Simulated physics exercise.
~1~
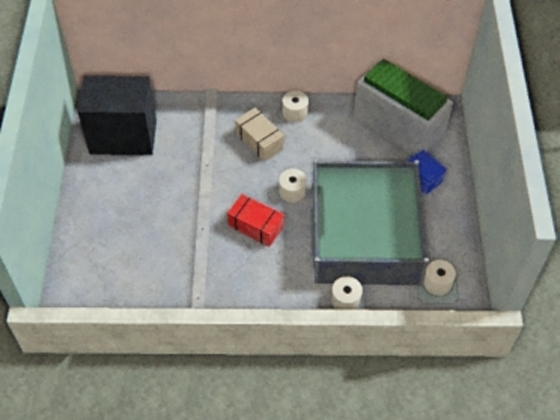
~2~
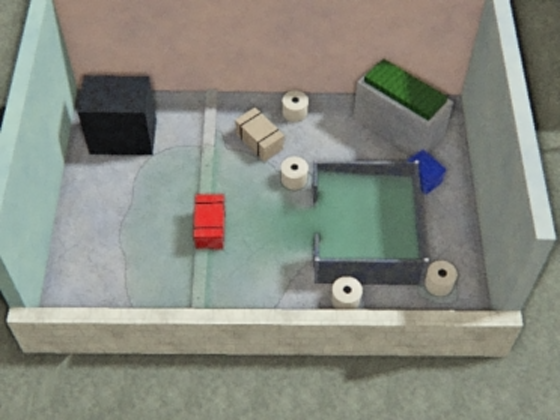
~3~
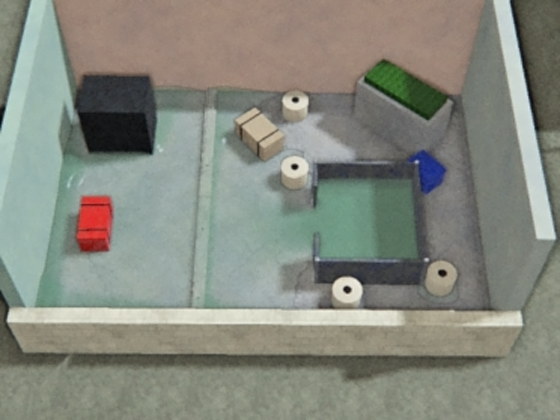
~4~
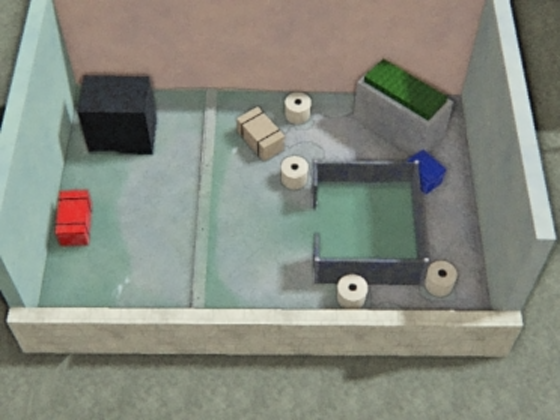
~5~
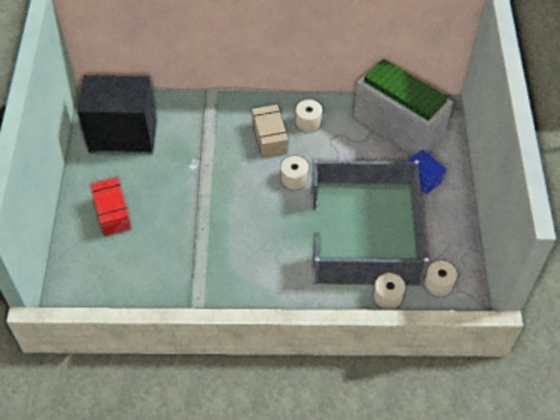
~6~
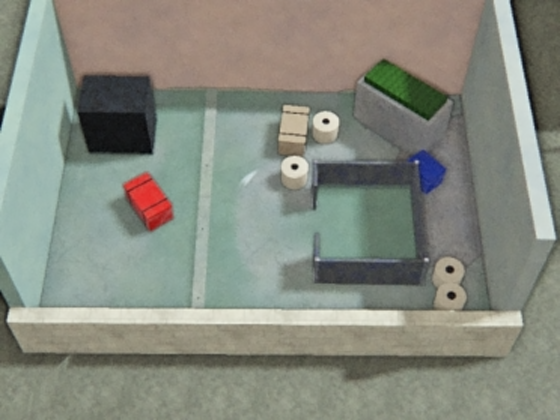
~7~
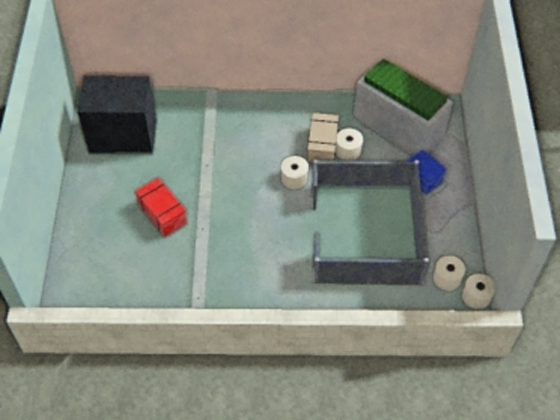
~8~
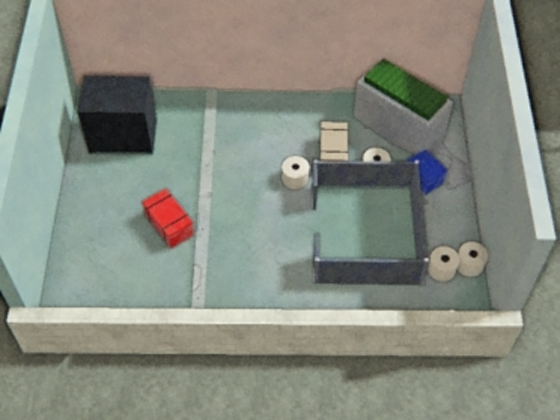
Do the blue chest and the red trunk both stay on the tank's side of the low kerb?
No, only the blue chest stays on that side. The red trunk is carried over the kerb and, though it drifts partway back, it ends on the left side.
